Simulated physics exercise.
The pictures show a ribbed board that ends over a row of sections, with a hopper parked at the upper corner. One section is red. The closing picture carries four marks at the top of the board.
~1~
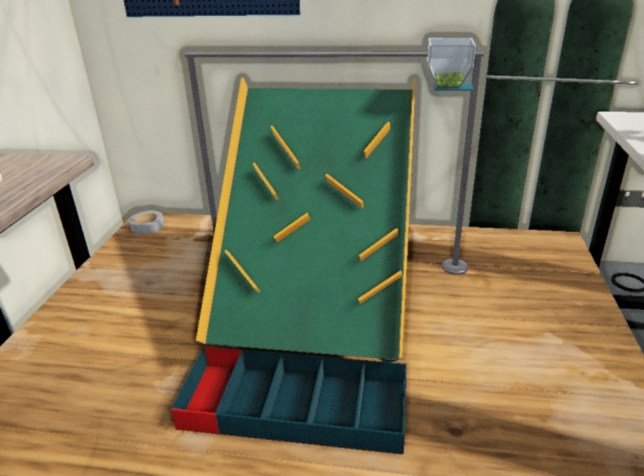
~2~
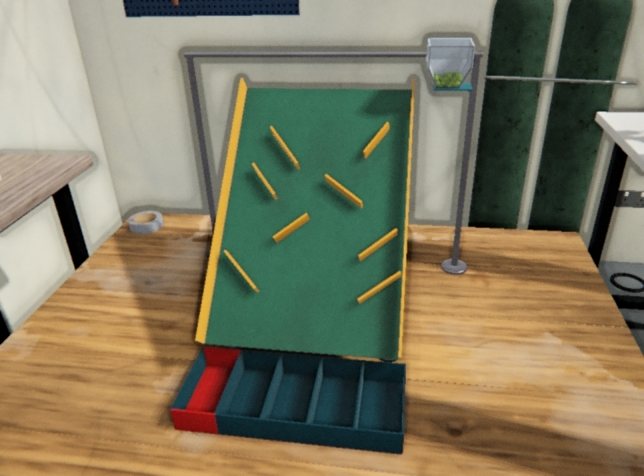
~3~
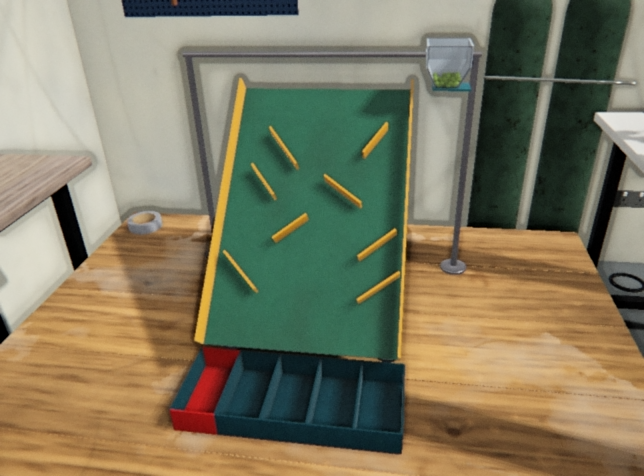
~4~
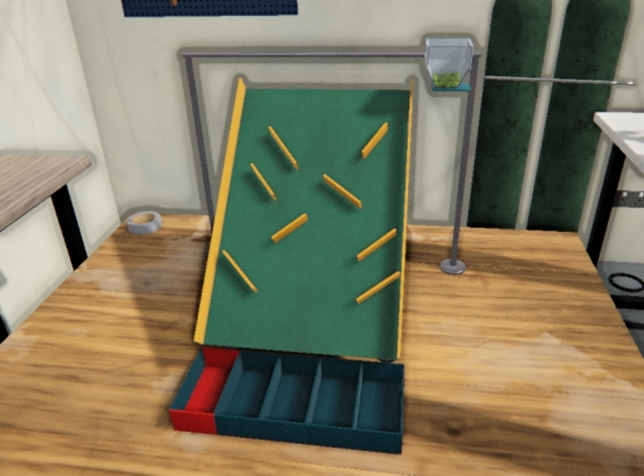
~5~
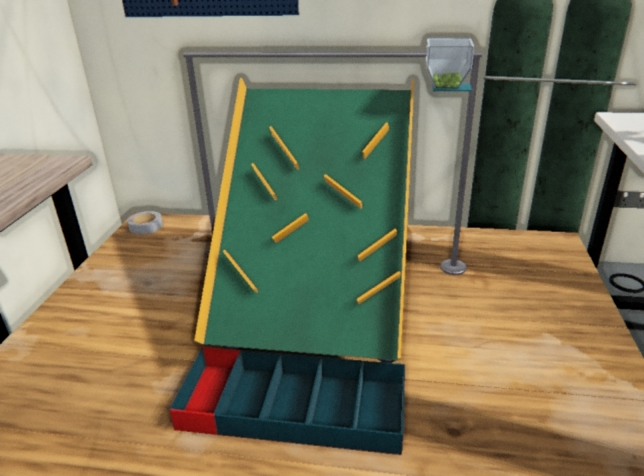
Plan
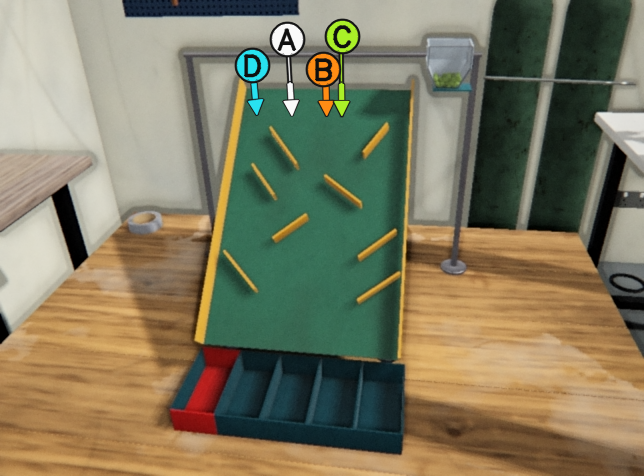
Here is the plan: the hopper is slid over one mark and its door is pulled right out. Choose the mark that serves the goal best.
Mark D.
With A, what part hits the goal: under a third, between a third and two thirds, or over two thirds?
It is under a third.
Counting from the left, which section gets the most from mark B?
It is the third one.
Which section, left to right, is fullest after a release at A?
The fourth.
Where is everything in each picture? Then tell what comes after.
The first picture shows hopper at (448, 80), dried peas, door shut.
The second picture shows ribs (271, 126) to (297, 163), (364, 152) to (388, 122), (253, 163) to (274, 194).
The third picture shows ribs (324, 175) to (360, 202), (272, 238) to (306, 214), (358, 256) to (396, 229).
The fourth picture shows ribs (223, 251) to (254, 289), (357, 300) to (399, 272).
The fifth picture shows red section at (194, 421), number 1 of 5 from the left.
On the marked copy, mark A meets the board at (291, 110); mark B meets the board at (326, 110); mark C meets the board at (341, 110); mark D meets the board at (256, 109).
If A is chosen, a small part in the red section, most in other sections, a small part outside the box.
If B is chosen, a stray few in the red section, nearly all in other sections.
If C is chosen, a stray few in the red section, nearly all in other sections, a stray few outside the box.
If D is chosen, about a third in the red section, about two thirds in other sections.
